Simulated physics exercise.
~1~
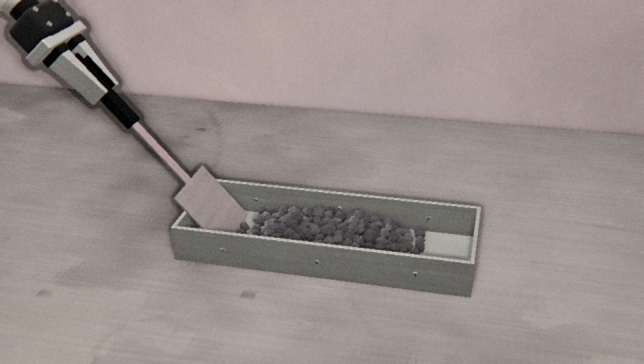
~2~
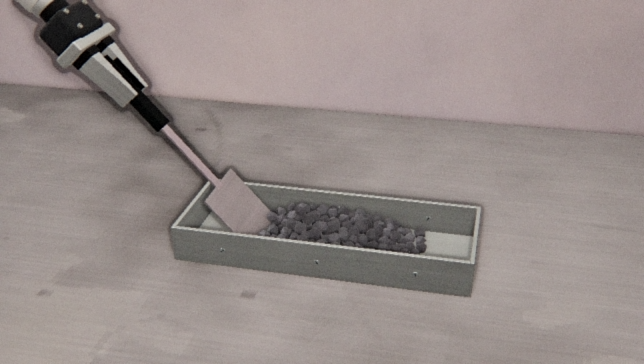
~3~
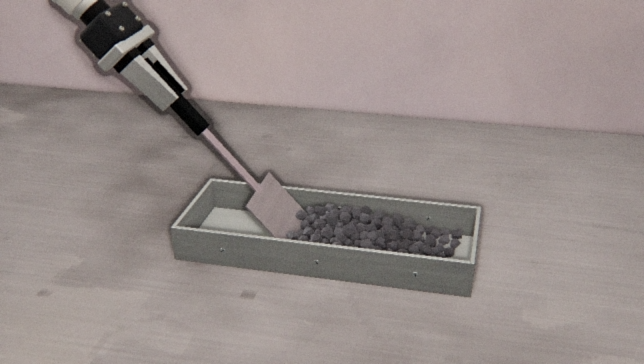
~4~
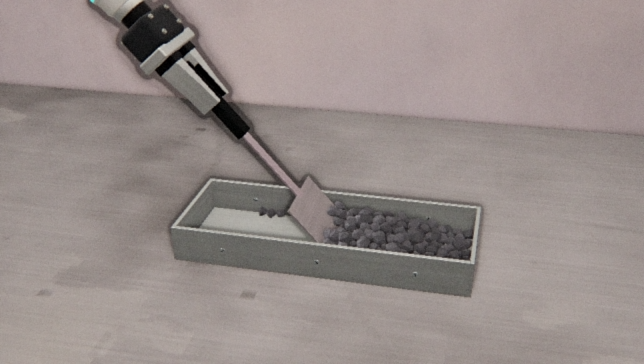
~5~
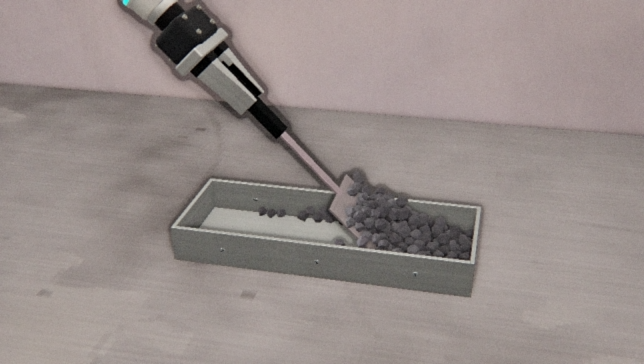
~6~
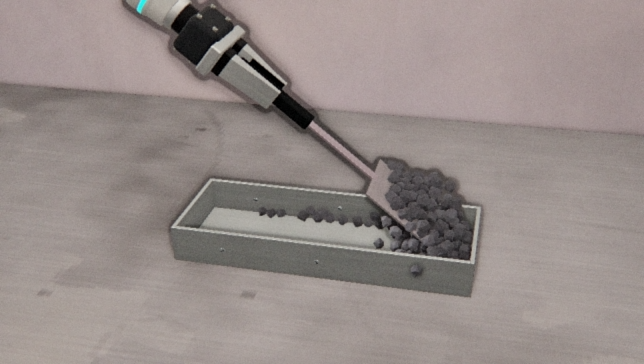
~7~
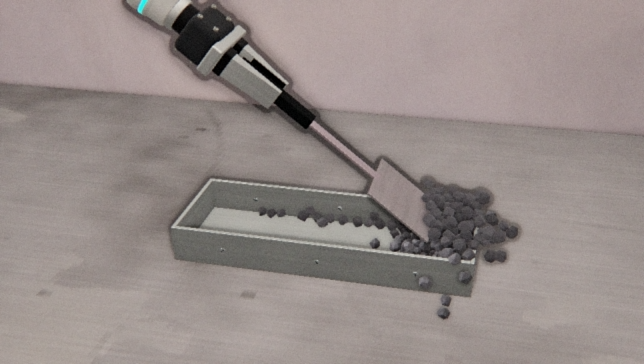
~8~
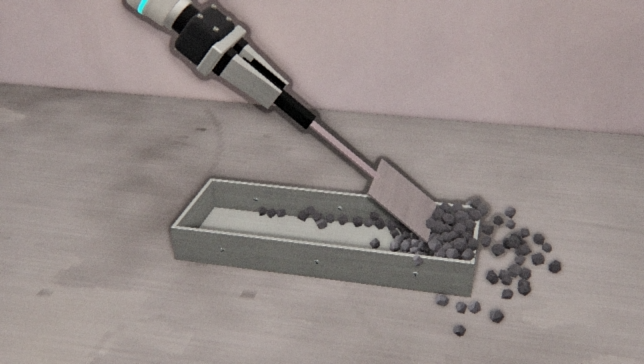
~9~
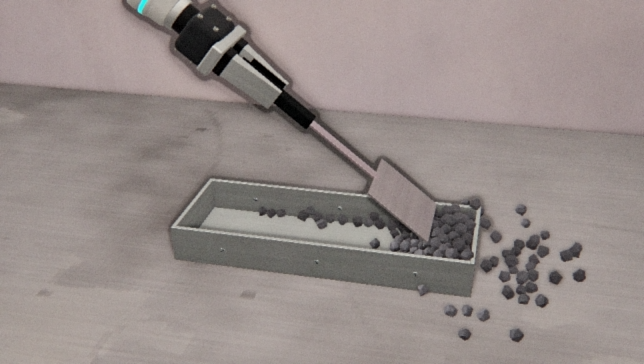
The video shows a robot arm pushing a flat paddle rightward through small dark pebbles in a long grey tray, heaping them against the right end, then lifting slightly as some spill over the rim and scatter on the table while most stay inside.
